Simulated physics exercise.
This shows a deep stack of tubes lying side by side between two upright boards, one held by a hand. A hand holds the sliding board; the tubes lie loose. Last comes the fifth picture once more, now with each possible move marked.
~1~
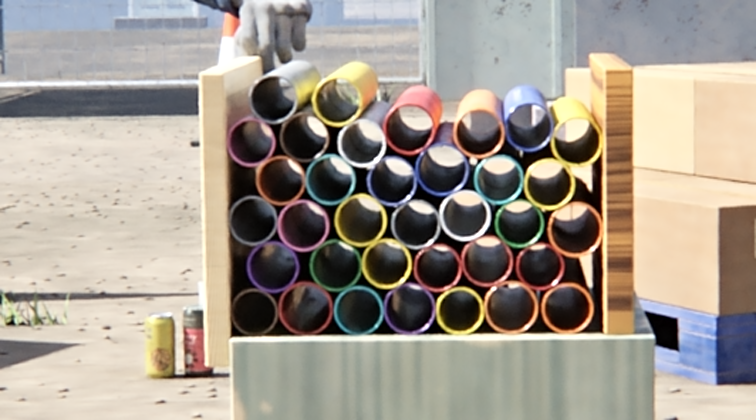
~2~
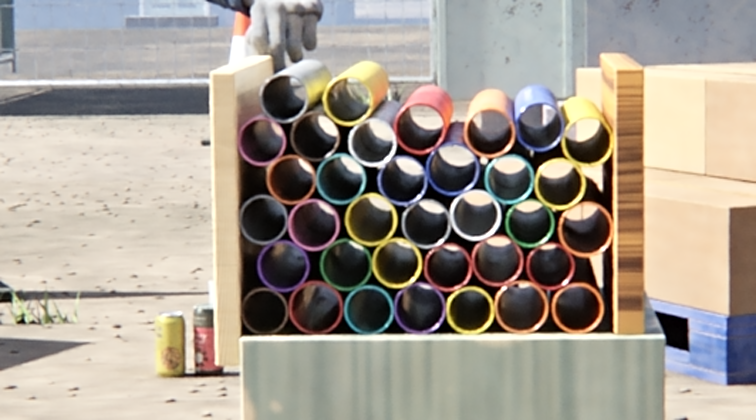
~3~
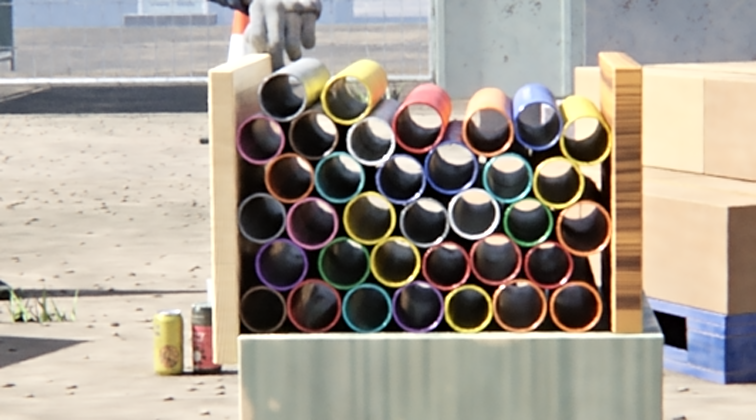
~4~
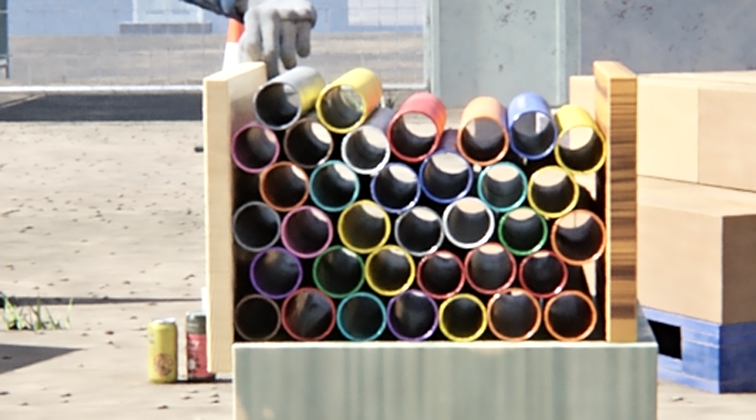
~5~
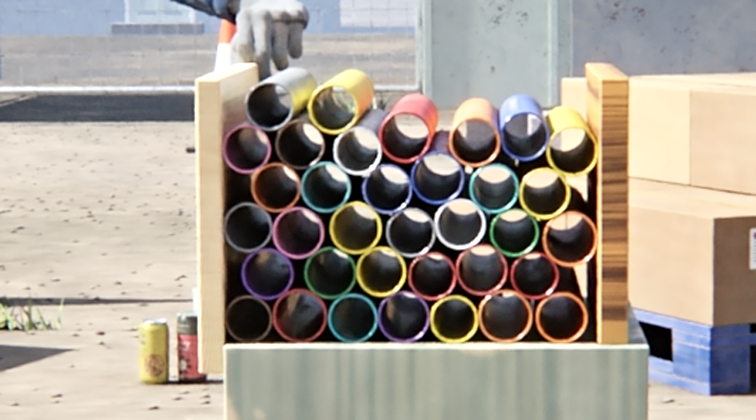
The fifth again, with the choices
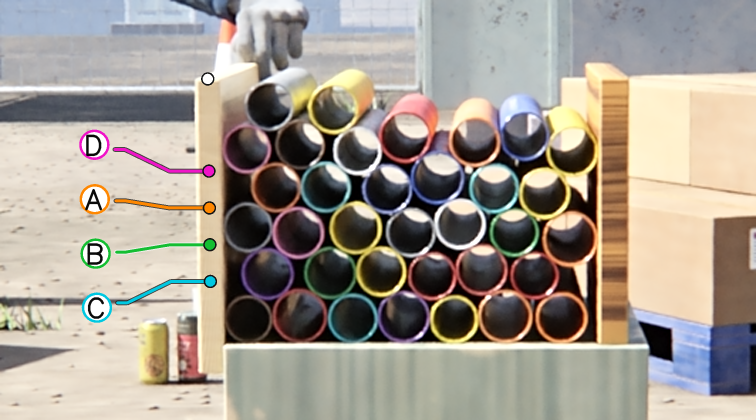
A gloved hand rested at the top of a wooden board beside a stack of colorful open tubes, and the whole view shifted slightly right, then back left, while the tubes stayed in place.
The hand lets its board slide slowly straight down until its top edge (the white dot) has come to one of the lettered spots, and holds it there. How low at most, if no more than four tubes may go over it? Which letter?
Mark B is as low as it can go.
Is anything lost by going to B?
At B: Yes.
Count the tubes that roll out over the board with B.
At B the number is two.
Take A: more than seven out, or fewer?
At A, fewer than seven.
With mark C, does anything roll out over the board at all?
At C: Yes.
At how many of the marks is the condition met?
Three of them.
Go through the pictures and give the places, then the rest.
A turquoise tube (499, 180); a grey tube (274, 99); side board (240, 198), in the first frame.
Side board (250, 197); a brown tube (265, 311), in the second frame.
An orange tube (520, 306); a yellow tube (396, 262), in the third frame.
A yellow tube (364, 227); a green tube (523, 230), in the fourth frame.
A turquoise tube (494, 189); a grey tube (270, 106); side board (235, 204), in the fifth frame.
On the marked copy, A at (209, 208); B at (210, 245); C at (210, 282); D at (209, 172); the white dot at (208, 79).
Following B. Soon after the start, top of the board (222, 156).
Later, top of the board (223, 242).
In the end, top of the board (223, 244), two out over the board.
As for the rest, A two out over the board; C more than four out over the board; D none out over the board.
